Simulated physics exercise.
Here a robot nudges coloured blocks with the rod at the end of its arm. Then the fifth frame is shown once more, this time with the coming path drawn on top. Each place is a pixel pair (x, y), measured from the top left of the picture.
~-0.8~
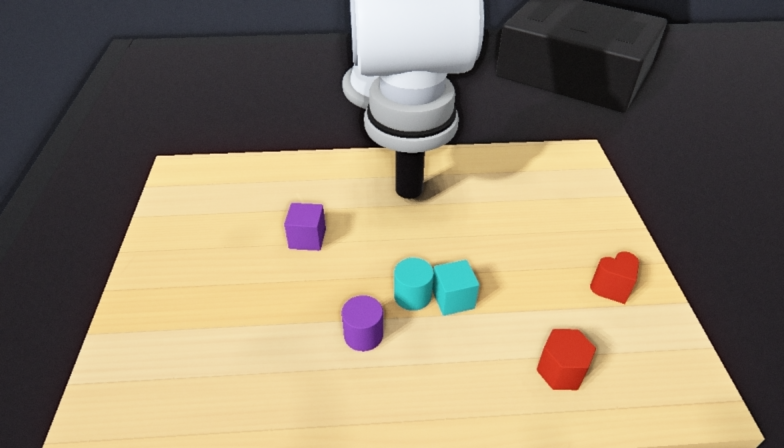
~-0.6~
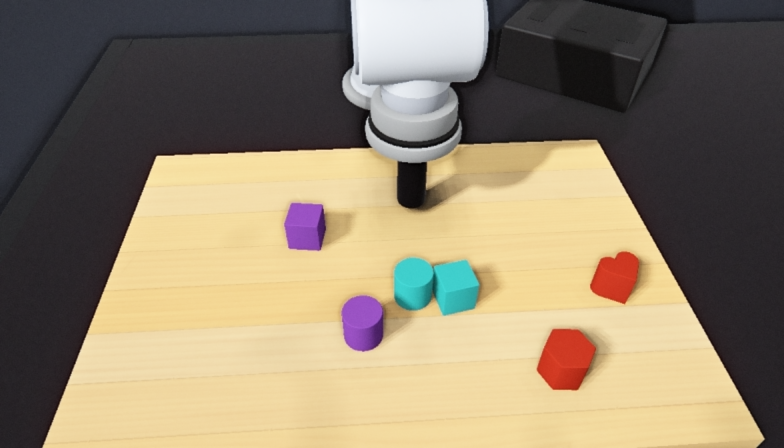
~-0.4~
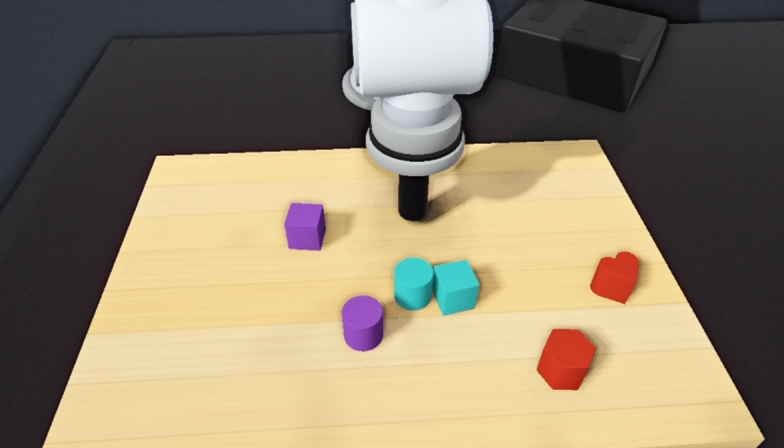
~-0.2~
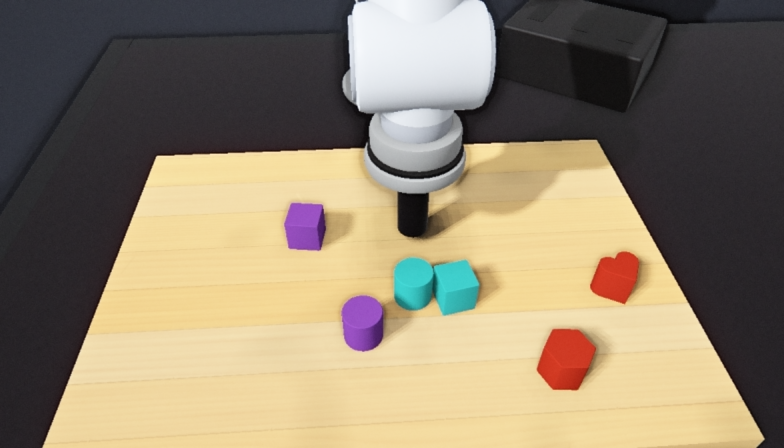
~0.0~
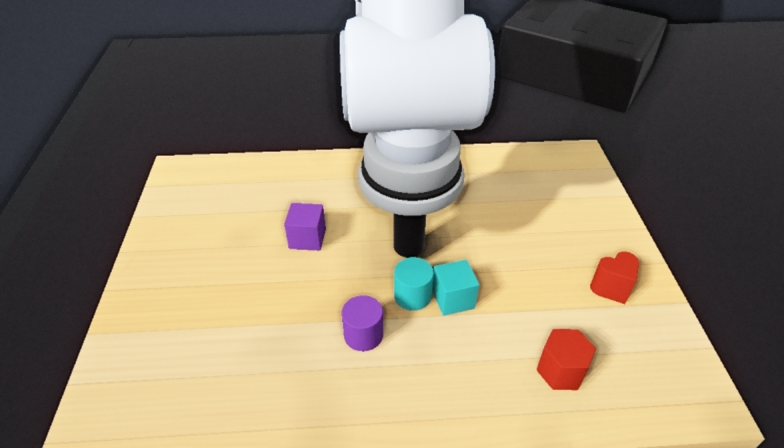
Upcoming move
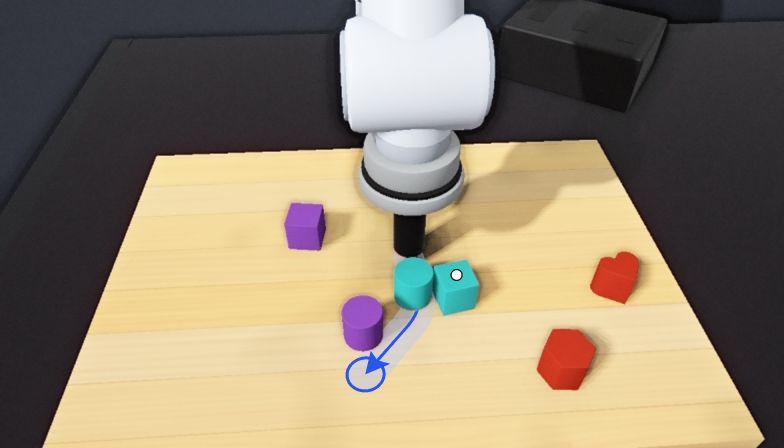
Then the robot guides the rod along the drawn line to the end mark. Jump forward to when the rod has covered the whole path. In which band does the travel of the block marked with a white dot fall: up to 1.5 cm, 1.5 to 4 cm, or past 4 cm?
Final distance: Less than 1.5 cm.
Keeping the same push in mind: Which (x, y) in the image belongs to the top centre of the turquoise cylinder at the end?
The middle of its upper face should be somewhere near (402, 369).
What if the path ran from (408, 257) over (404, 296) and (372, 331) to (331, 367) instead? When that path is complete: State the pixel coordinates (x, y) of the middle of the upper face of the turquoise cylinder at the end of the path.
It sits at (416, 315).
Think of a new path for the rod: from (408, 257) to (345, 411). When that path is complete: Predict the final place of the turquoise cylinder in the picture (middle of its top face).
The middle of the upper face of the turquoise cylinder will lie at about (420, 302) in the picture.
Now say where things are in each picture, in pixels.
The first picture shows lower end of the rod at (409, 191), tops of blocks, purple cylinder at (362, 311), turquoise cylinder at (414, 271), turquoise four-sided block at (457, 275).
The second picture shows rod at (411, 200), blocks as before.
The third picture shows rod at (413, 213), blocks as before.
The fourth picture shows rod at (412, 228), blocks as before.
The fifth picture shows rod at (409, 248), purple cylinder at (362, 311), turquoise cylinder at (414, 271), turquoise four-sided block at (457, 275).
The drawn path runs from (408, 257) over (419, 295) and (400, 335) to (366, 374); the dot is on the turquoise four-sided block.
What follows on the original path. One third of the way, rod at (419, 287); turquoise cylinder at (416, 301); turquoise four-sided block at (460, 277).
Two thirds of the way, rod at (400, 326); turquoise cylinder at (407, 345); turquoise four-sided block at (460, 277).
At the end, rod at (365, 365); purple cylinder at (346, 317); turquoise cylinder at (402, 369); turquoise four-sided block at (460, 277).
